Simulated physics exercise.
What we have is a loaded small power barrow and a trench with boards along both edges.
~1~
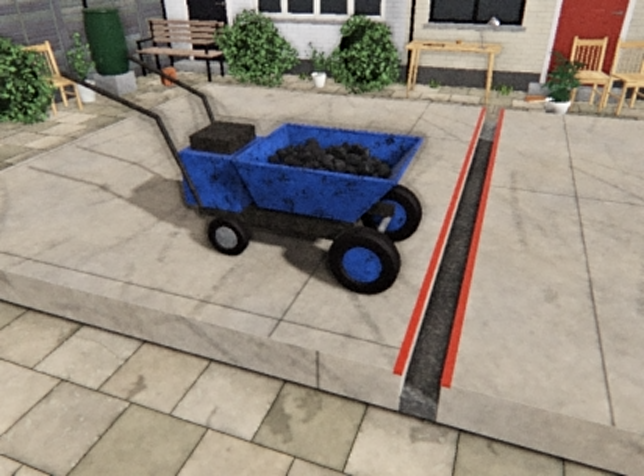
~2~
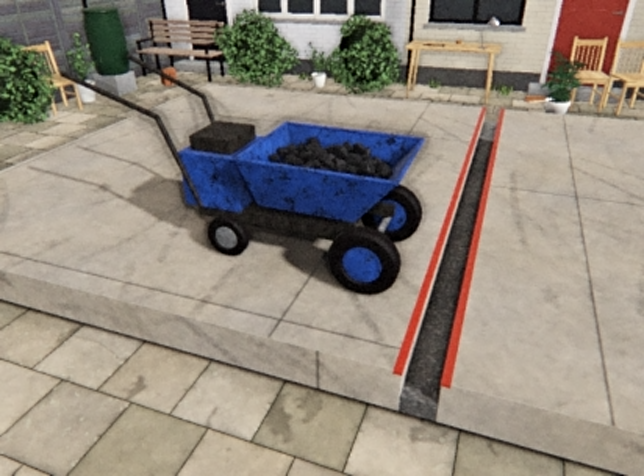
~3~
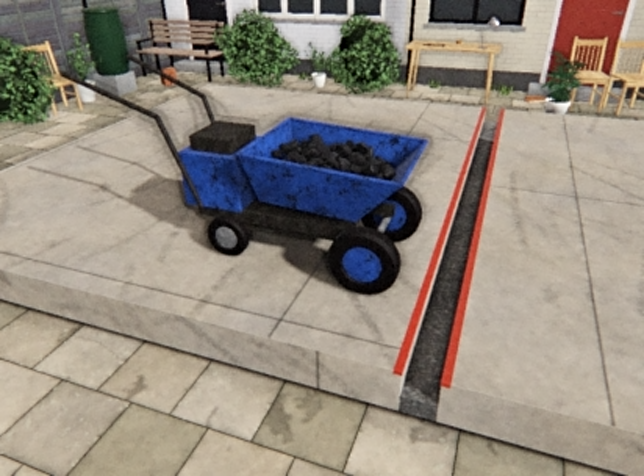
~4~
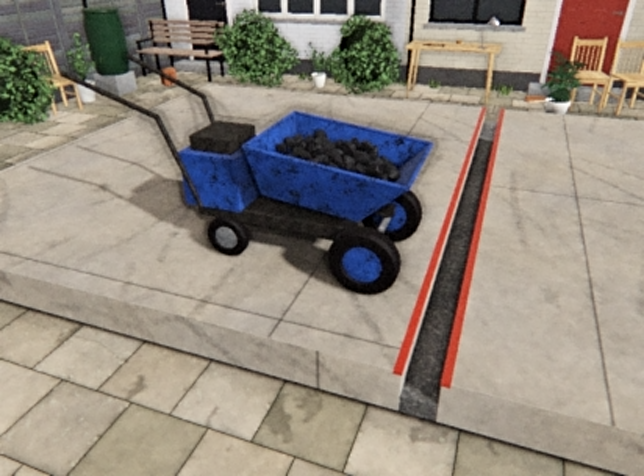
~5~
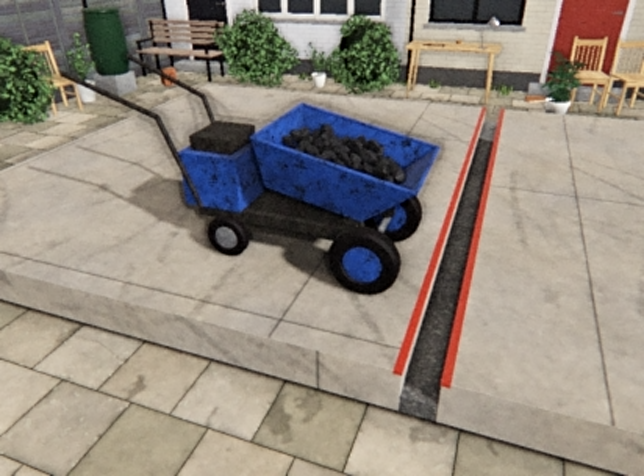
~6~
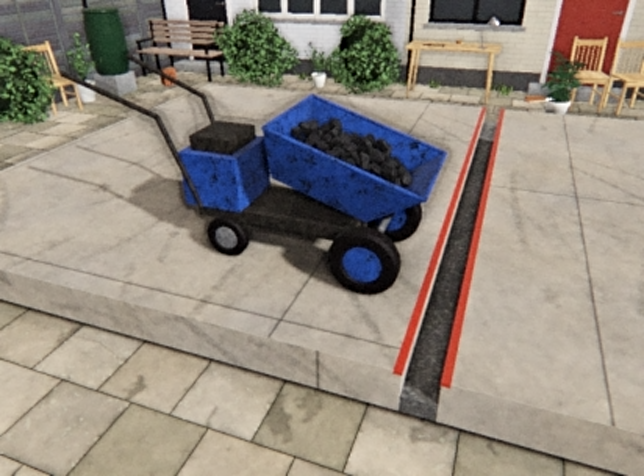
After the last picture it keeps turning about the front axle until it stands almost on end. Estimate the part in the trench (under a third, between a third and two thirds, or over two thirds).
In the trench: Less than a third.
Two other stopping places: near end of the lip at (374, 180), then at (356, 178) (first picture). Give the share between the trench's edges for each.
The first gives 40 %, the second 60 %.
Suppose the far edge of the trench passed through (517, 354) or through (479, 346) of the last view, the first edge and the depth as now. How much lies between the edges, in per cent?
Near 90 % and 50 %.
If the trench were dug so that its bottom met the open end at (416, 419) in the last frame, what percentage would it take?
Some 10 per cent.
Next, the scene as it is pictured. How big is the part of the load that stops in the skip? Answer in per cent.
It comes to 15 per cent or so.
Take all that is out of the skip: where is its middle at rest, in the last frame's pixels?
Near (504, 282).
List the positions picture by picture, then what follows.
In the first frame, lip of the skip (395, 183), level; top of the load (328, 167), lumps of coal; first edge of the trench (411, 330); far edge (455, 340), the trench under half as wide as the skip, and about as deep as wide.
In the second frame, lip of the skip (397, 184), level; top of the load (329, 166).
In the third frame, lip of the skip (401, 186), tipped barely; top of the load (315, 160).
In the fourth frame, lip of the skip (407, 189), tipped a little; top of the load (320, 156).
In the fifth frame, lip of the skip (415, 194), tipped a little; top of the load (317, 144).
In the sixth frame, lip of the skip (424, 201), tipped clearly; top of the load (325, 149); first edge of the trench (411, 330); far edge (455, 340).
Just after the last frame, skip tipped steeply; every one in the skip.
A moment on, skip tipped right over; roughly two thirds in the skip; roughly a quarter beyond it; just a few falling.
Further on, skip tipped right over; roughly a quarter in the skip; just a few in or heaped over the trench; the larger part beyond it.
When it is over, skip tipped right over; roughly a quarter in the skip; just a few in or heaped over the trench; the larger part beyond it.
